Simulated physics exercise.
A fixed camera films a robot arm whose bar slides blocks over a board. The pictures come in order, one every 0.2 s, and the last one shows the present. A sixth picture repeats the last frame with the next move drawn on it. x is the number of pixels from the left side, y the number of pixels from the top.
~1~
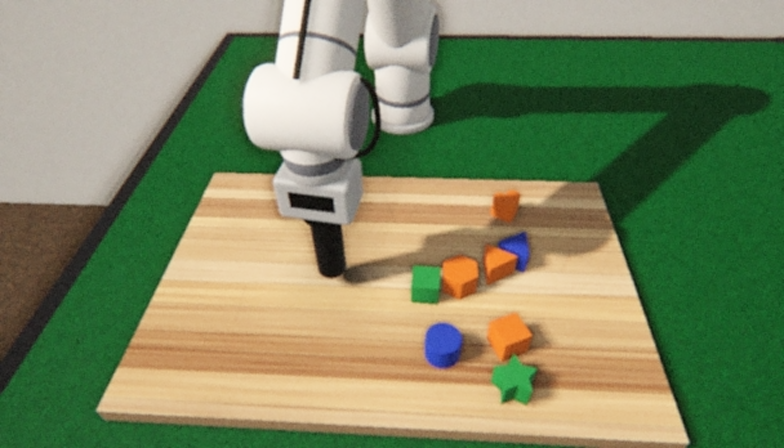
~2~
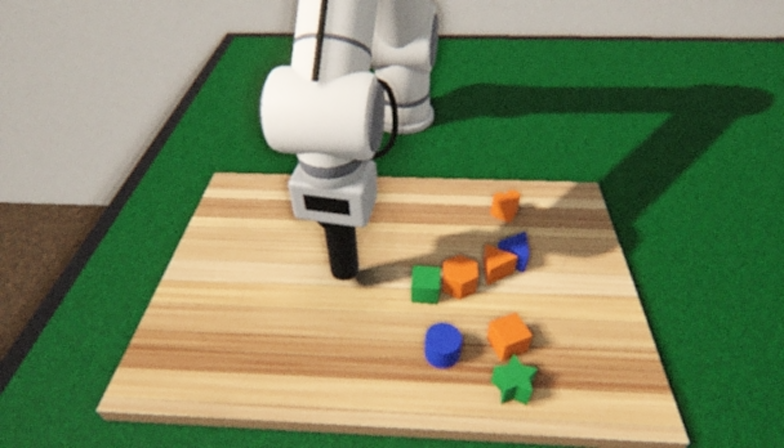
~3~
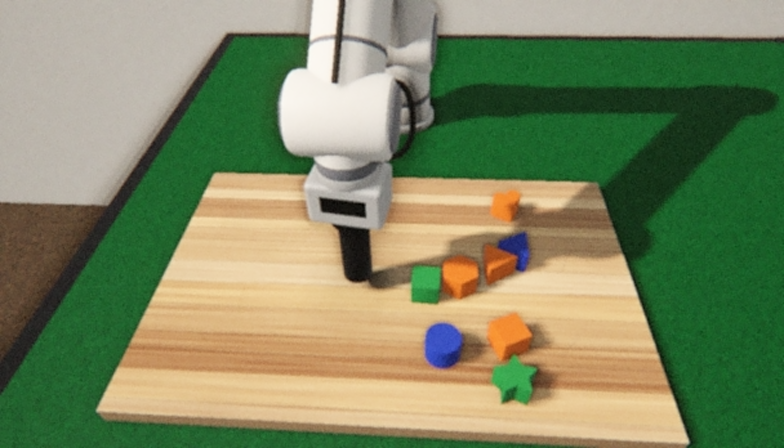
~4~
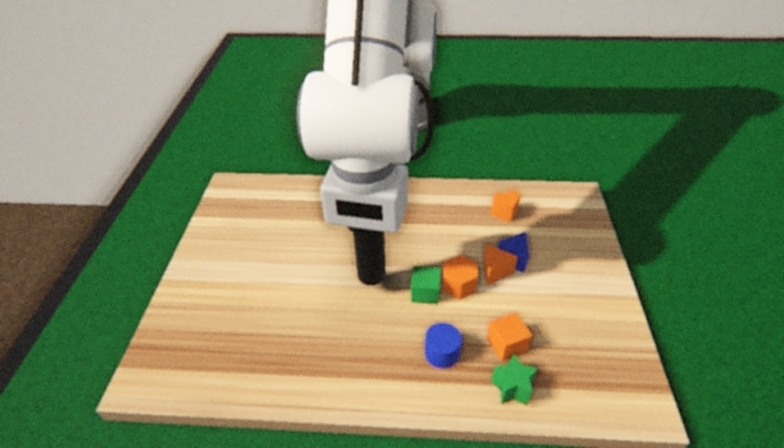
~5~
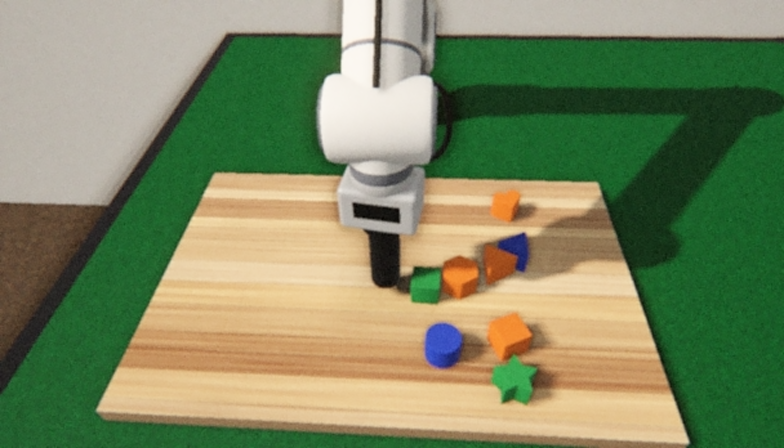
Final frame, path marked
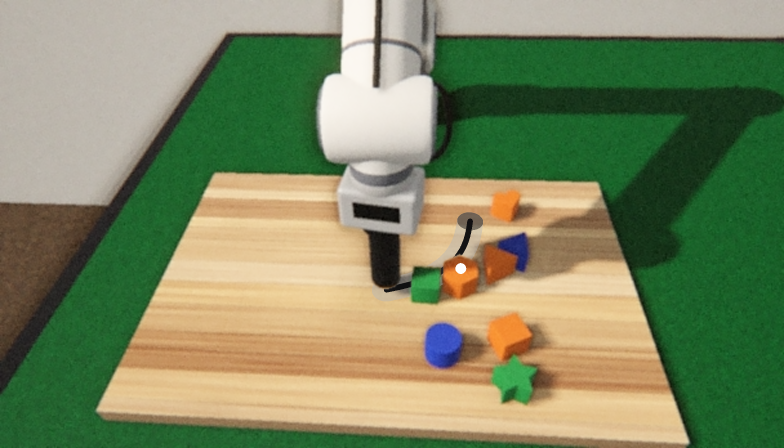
On a wooden board over a green surface, a white robot arm holding a black bar upright slides it slowly a short way right, close to a green block, while the orange, blue and green pieces stay still.
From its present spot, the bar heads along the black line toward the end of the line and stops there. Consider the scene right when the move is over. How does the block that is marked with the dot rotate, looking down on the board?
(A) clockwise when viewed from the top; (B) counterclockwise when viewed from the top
I'll go with B - counterclockwise when viewed from the top.
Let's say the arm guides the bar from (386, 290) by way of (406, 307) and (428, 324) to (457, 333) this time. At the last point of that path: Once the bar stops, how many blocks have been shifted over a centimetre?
It looks like two blocks will be pushed more than about 1 cm.
Path on the board, from (386, 290) over (431, 277) and (461, 251) to (470, 221); the dot is on the orange hexagon.
On the path given first. One third of the way, bar at (432, 265); green four-sided block at (453, 277), turned 50° clockwise; orange hexagon at (487, 274), turned 25° anticlockwise; orange triangular block at (505, 256), turned 15° anticlockwise; blue triangular block at (519, 242).
Two thirds of the way, bar at (463, 239); green four-sided block at (453, 277), turned 50° clockwise; orange hexagon at (487, 274), turned 25° anticlockwise; orange triangular block at (505, 256), turned 15° anticlockwise; blue triangular block at (519, 242).
At the end, bar at (472, 210); green four-sided block at (453, 277), turned 50° clockwise; orange hexagon at (487, 274), turned 25° anticlockwise; orange triangular block at (505, 256), turned 15° anticlockwise; blue triangular block at (519, 242).
